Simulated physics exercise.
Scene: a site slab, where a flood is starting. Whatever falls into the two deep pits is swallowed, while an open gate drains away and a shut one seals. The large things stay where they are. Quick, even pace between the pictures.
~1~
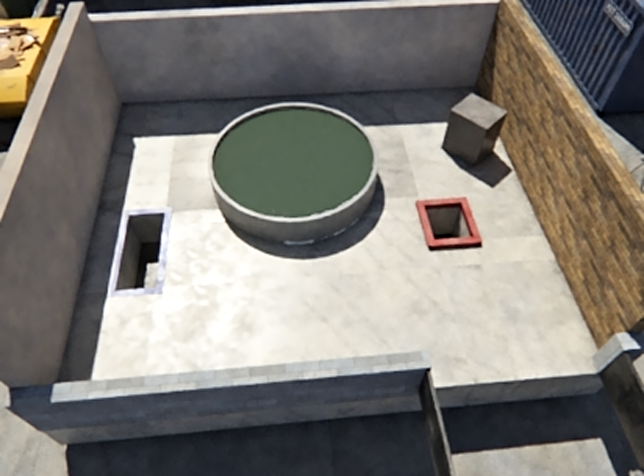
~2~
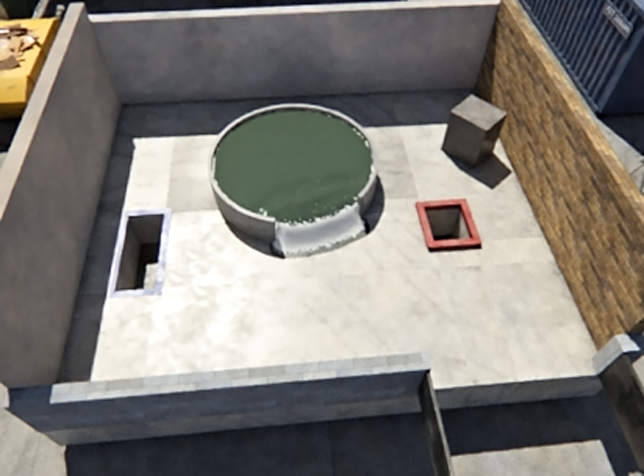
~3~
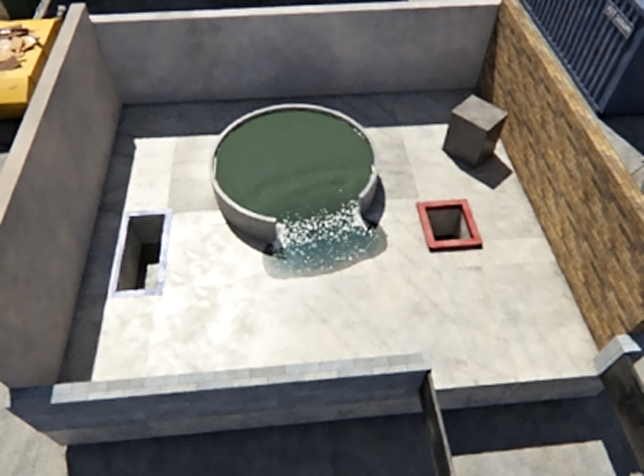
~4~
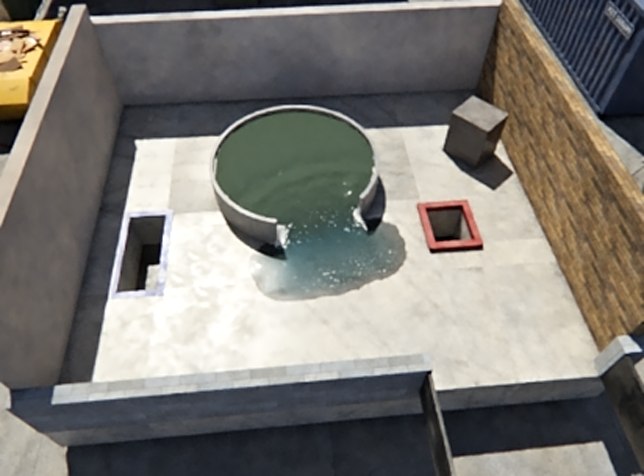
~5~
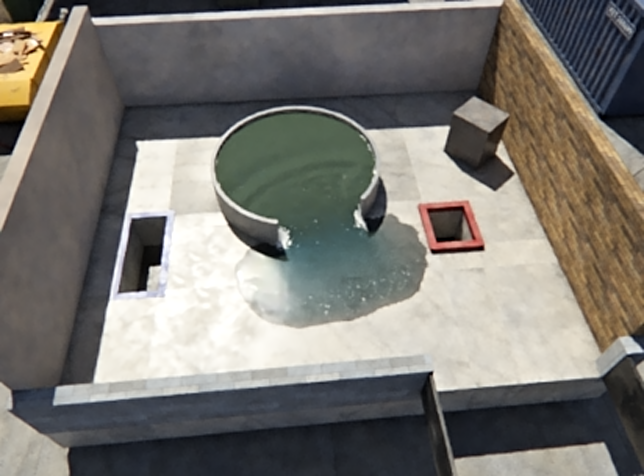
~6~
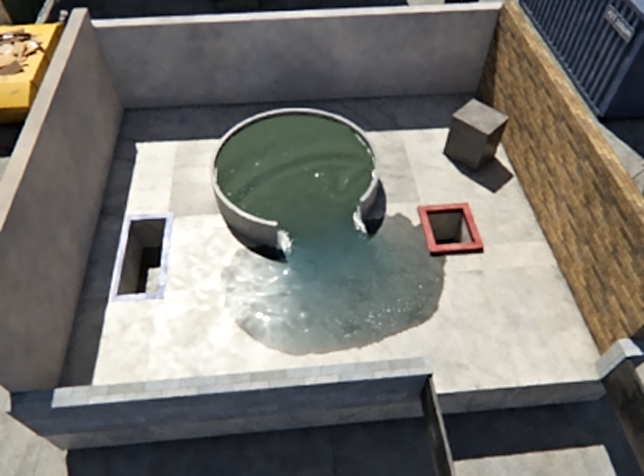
A round, pale-walled pool of dark green water sits on a sunlit concrete slab enclosed by walls, seen from high above by a still camera. A white-edged rectangular opening lies to the left, a red-framed opening and a grey block to the right, beside a brown brick wall. The pool's front wall opens, and foaming water pours through the gap, spreading forward and sideways in a widening, glinting sheet.
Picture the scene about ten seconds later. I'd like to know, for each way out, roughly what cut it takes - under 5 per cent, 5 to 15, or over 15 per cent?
Gate: Beyond fifteen per cent. Red pit: Short of five per cent. Blue pit: Inside five to fifteen per cent.
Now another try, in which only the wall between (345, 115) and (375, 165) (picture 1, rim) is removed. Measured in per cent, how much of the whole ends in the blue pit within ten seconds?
Per cent: Blue 0.
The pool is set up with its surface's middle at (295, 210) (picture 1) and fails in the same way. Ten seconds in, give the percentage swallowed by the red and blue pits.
Red 0 %, blue 14 %.
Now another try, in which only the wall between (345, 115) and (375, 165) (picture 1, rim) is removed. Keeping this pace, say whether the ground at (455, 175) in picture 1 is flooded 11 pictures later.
Short answer - sodden.
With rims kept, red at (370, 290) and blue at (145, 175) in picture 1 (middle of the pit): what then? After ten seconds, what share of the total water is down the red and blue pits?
The red pit ends up with 15 per cent, the blue pit with 6 per cent.
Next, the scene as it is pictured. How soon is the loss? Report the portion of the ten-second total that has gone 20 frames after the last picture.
It works out at roughly 25 per cent.
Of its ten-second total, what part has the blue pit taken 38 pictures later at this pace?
Approximately 30 per cent.
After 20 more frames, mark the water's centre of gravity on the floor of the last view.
My pick is pixel (316, 242).
A moment on, water covers 25 % of the floor; the gate 0 %, the red pit 0 %, the blue pit 0 %.
Next, water covers 30 % of the floor; the gate 3 %, the red pit 0 %, the blue pit 0 %.
Then, water covers 40 % of the floor; the gate 11 %, the red pit 0 %, the blue pit 0 %.
Later, water covers 55 % of the floor; the gate 22 %, the red pit 0 %, the blue pit 3 %.
In the end, water covers 75 % of the floor; the gate 33 %, the red pit 0 %, the blue pit 9 %.
